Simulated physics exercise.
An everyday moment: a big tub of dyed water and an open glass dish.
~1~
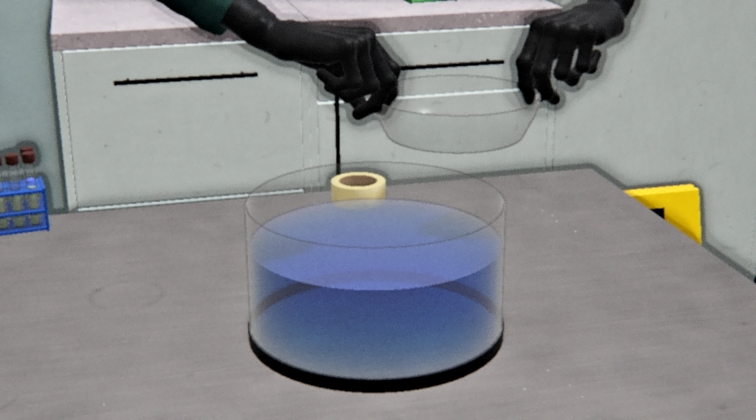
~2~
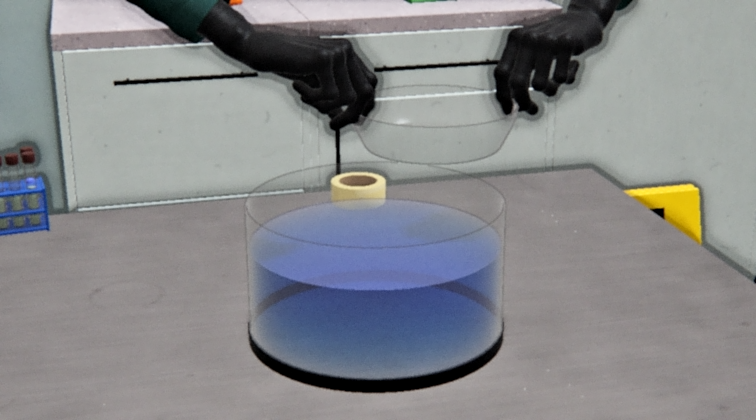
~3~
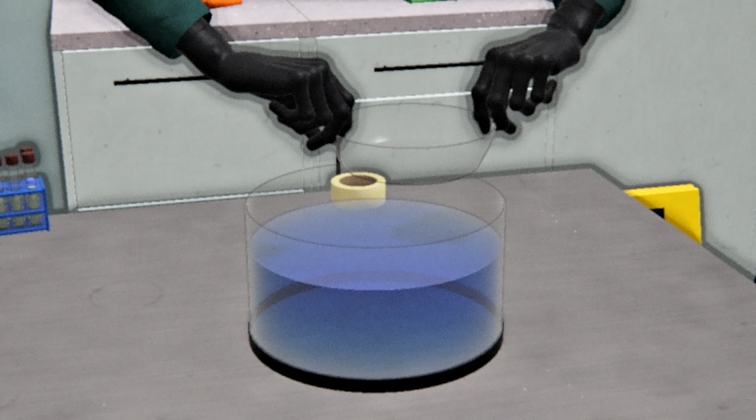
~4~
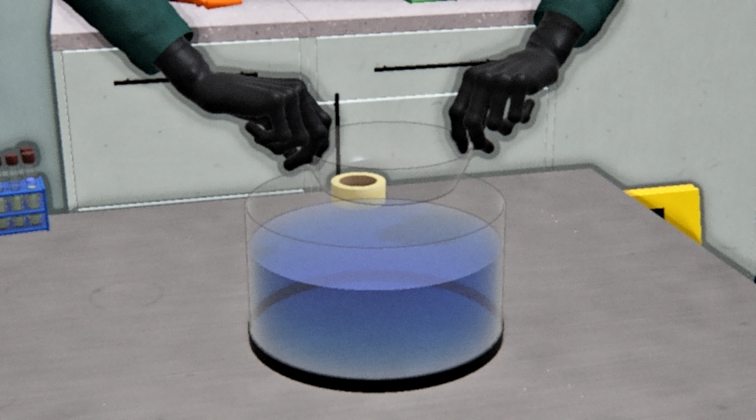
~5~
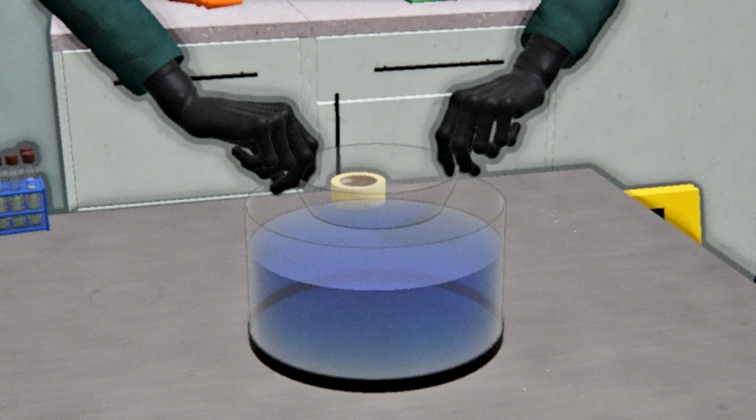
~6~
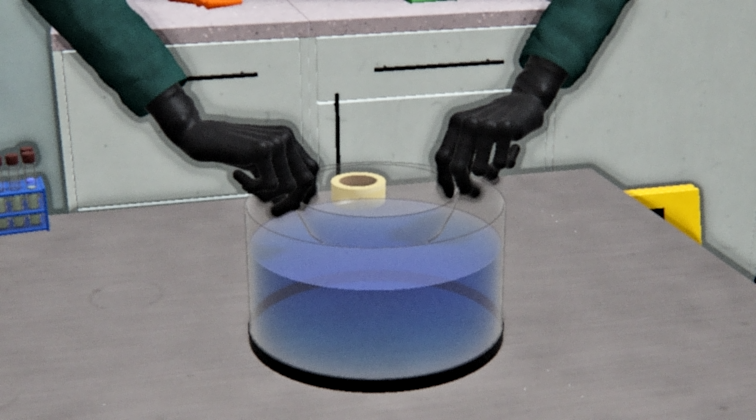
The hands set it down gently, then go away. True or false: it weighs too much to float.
False.
Shortly, the dish dips into the dyed water.
Then, it bobs and steadies.
At the finish, the dish floats with most of its side showing.
